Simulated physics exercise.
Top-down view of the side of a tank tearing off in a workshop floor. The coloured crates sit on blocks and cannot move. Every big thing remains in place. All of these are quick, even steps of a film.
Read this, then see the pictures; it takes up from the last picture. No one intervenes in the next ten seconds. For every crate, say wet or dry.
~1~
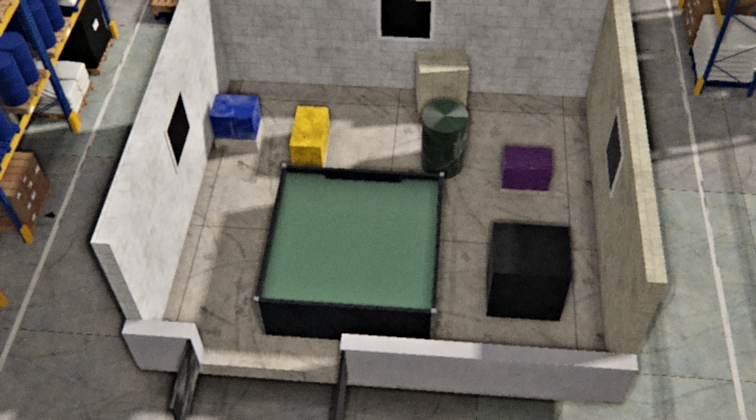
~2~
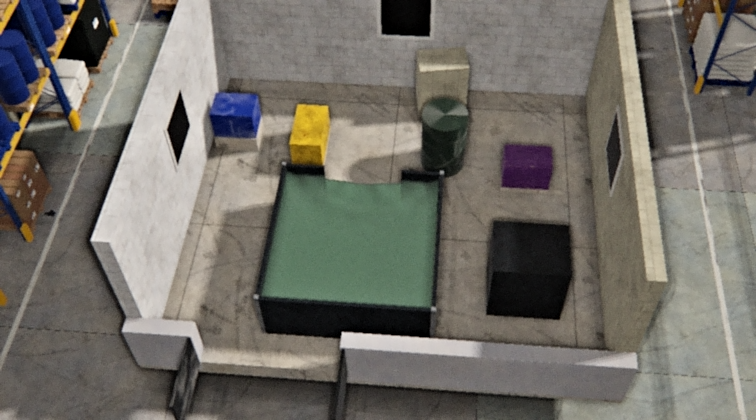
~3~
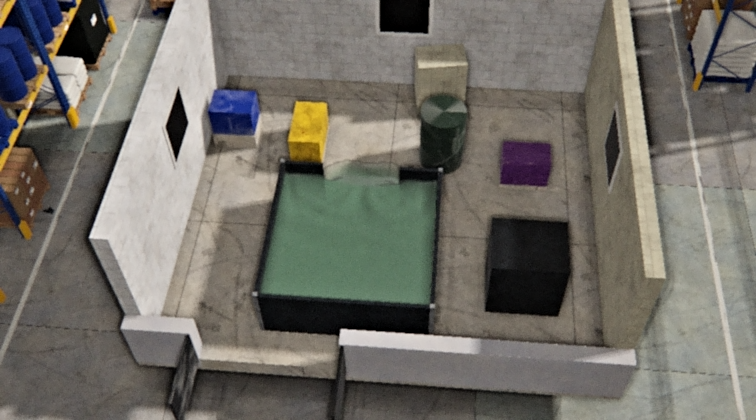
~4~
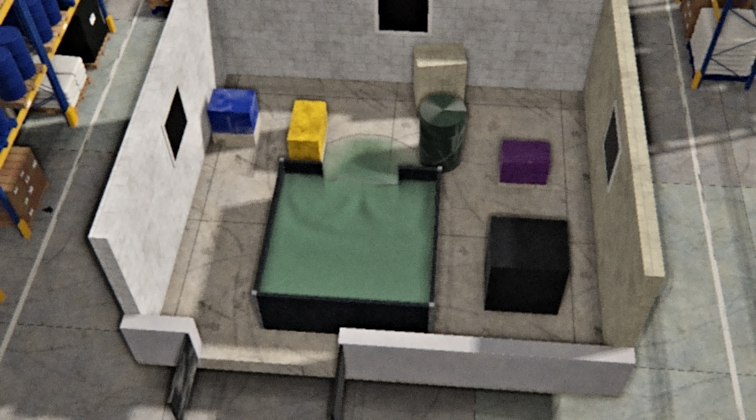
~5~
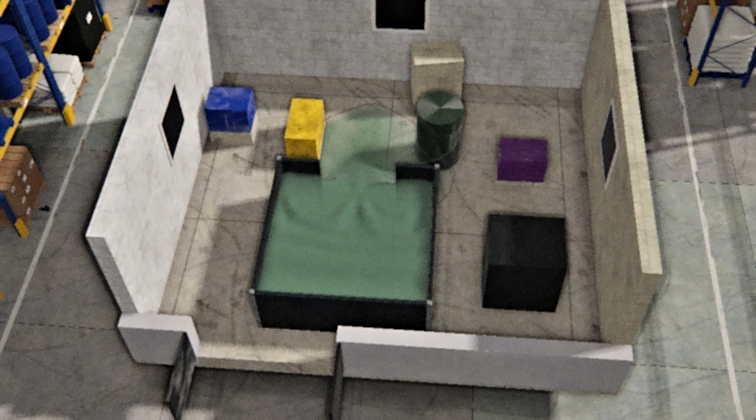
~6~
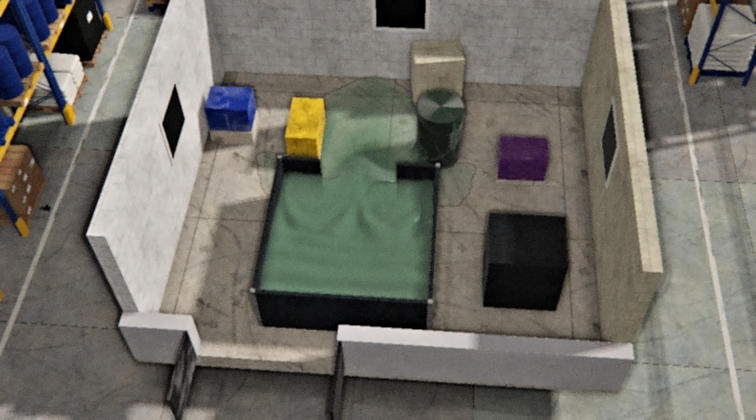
In order: The purple crate will be caught by the water; the yellow crate will be caught by the water; the blue crate will be caught by the water.
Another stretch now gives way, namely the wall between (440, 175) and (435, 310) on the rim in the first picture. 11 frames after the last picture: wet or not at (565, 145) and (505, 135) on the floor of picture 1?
Result, in order - waterlogged, waterlogged.
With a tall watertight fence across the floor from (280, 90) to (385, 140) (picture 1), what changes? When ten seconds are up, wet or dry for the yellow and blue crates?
Yellow: Reached; blue: Not reached.
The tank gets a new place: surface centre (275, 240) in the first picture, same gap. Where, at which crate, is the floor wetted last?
Last: The purple crate.
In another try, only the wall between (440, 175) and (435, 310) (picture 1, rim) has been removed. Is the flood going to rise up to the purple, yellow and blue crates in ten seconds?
Result - purple crate gets flooded; yellow crate gets flooded; blue crate is not reached.
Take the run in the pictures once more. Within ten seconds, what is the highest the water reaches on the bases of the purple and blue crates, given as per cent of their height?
Peak levels: Approx. 230 % then 120 %.
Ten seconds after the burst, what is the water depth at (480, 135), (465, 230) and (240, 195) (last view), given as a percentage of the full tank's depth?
Around 18, 14 and 6 %.
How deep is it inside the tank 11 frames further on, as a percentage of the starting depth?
60 per cent or thereabouts.
A moment on, water covers 30 % of the floor; the purple crate water round its plinth, the yellow crate water round its plinth, the blue crate water round its plinth.
Next, water covers 55 % of the floor; the purple crate water round its plinth, the yellow crate water round its plinth, the blue crate water round its plinth.
Then, water covers 65 % of the floor; the purple crate water round its plinth, the yellow crate water round its plinth, the blue crate water round its plinth.
Later, water covers 90 % of the floor; the purple crate water round its plinth, the yellow crate water round its plinth, the blue crate water round its plinth.
In the end, water covers 100 % of the floor; the purple crate was topped, the yellow crate was topped, the blue crate was topped.
